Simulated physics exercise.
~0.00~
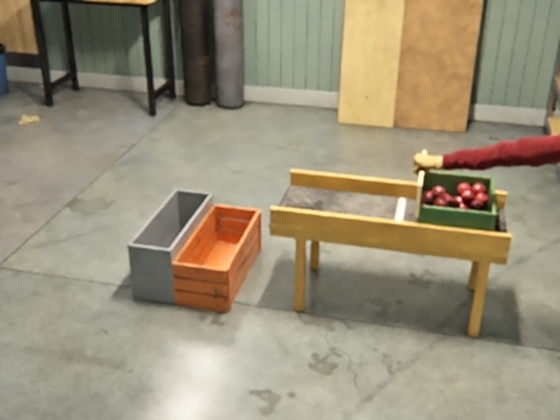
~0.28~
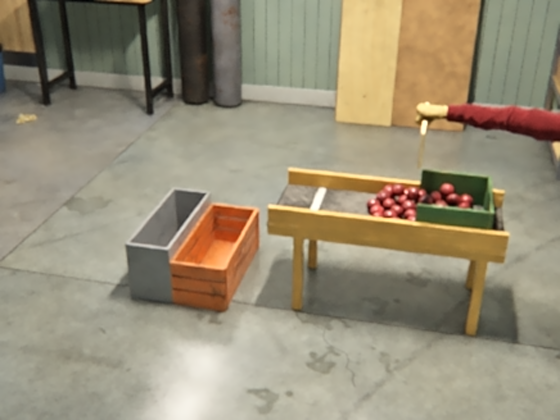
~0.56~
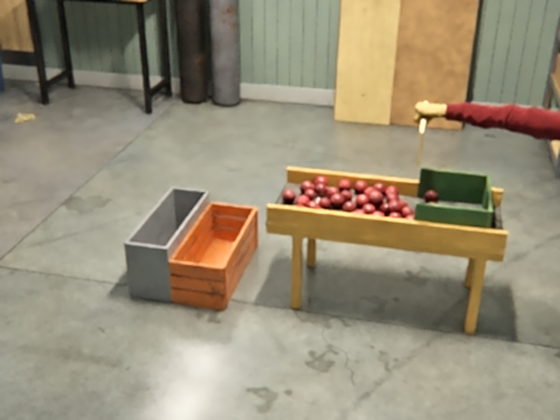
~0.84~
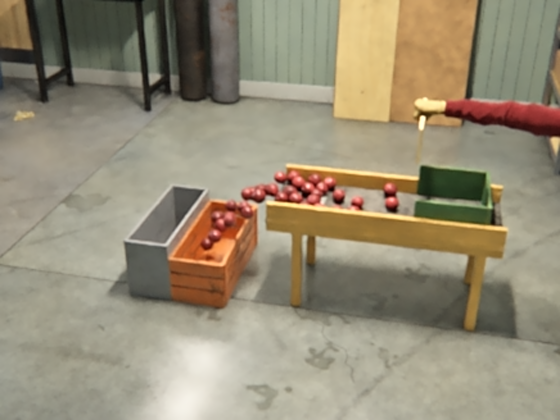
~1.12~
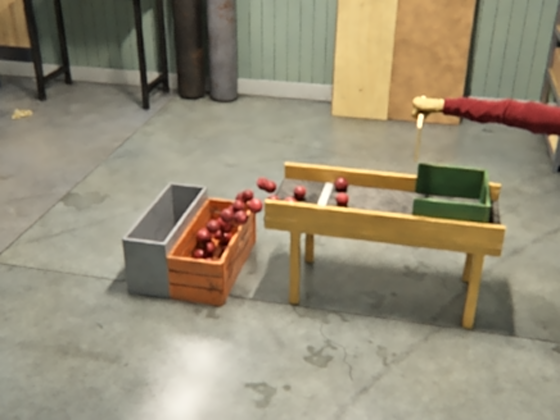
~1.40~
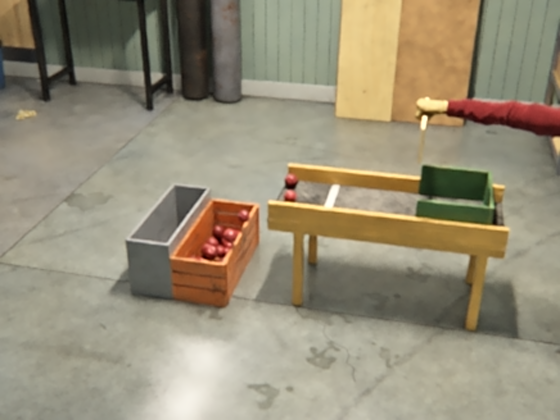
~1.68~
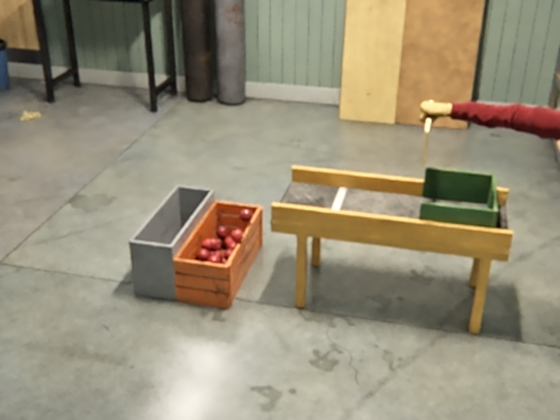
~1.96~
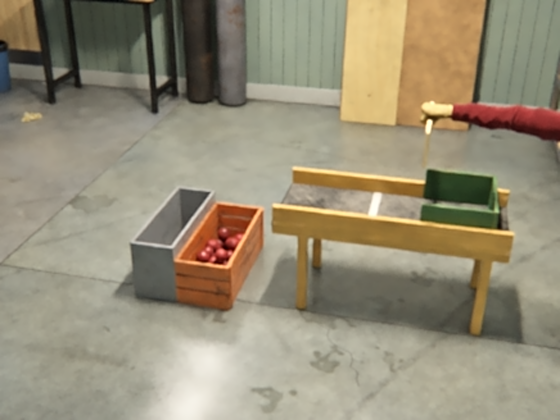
Red apples ride the belt left from the green pen and drop into the orange tote.
